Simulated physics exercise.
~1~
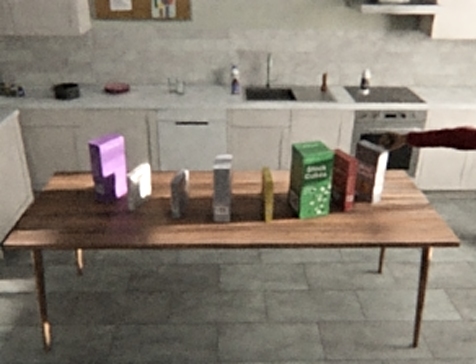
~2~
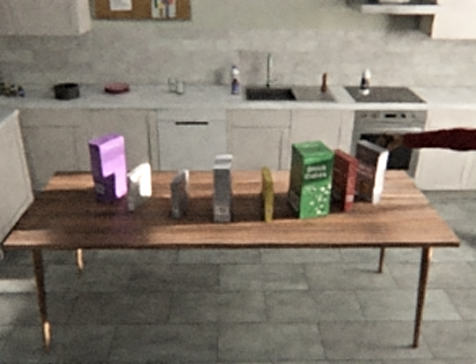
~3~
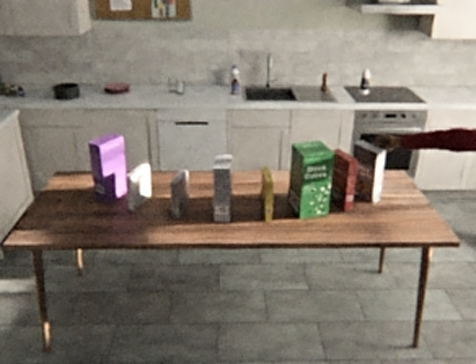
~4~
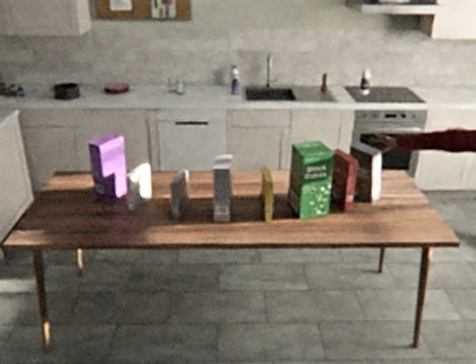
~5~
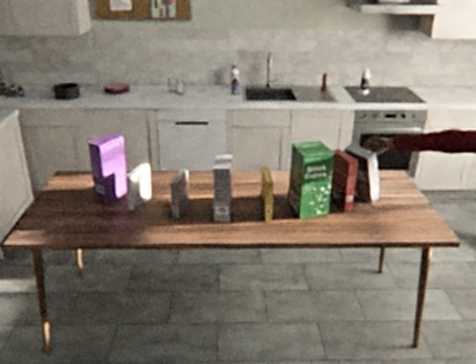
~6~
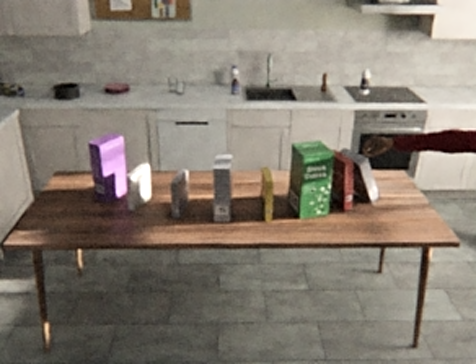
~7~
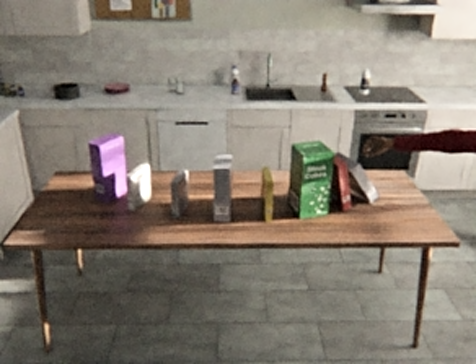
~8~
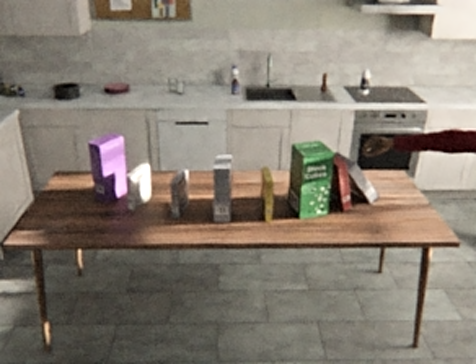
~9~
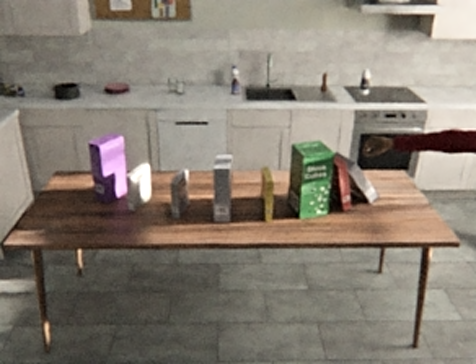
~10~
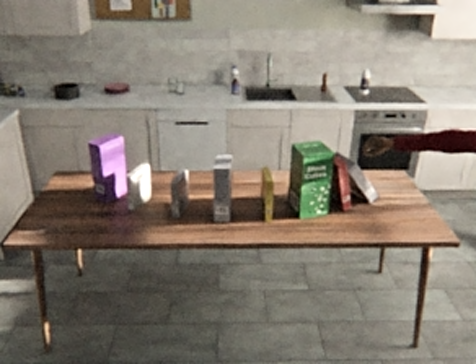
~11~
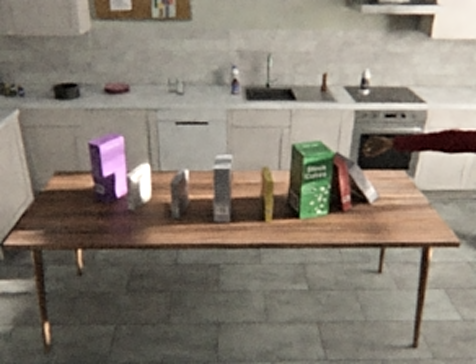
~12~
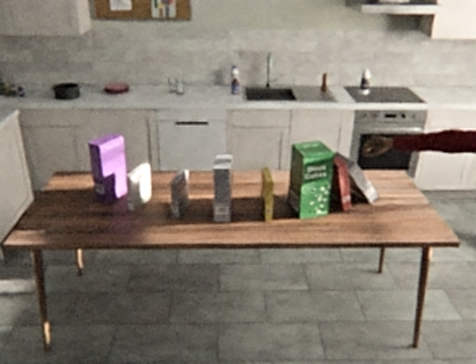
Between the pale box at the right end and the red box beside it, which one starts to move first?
The pale box at the right end starts to move first, tipping to the left. The red box only begins to tilt after the pale one is already leaning.
In a kitchen seen from across a long wooden table, with counters, a sink and an oven behind, eight upright boxes stand in a curved row. A purple box is at the left, then a small white one, two grey ones, a yellow one, a large green one, a red one and a pale one at the right end. A dark red arm reaches in from the right, and the pale box tips leftward onto the red box. The red box then tilts slightly toward the green box. Both stay leaning there, while the green, yellow and other boxes remain upright.
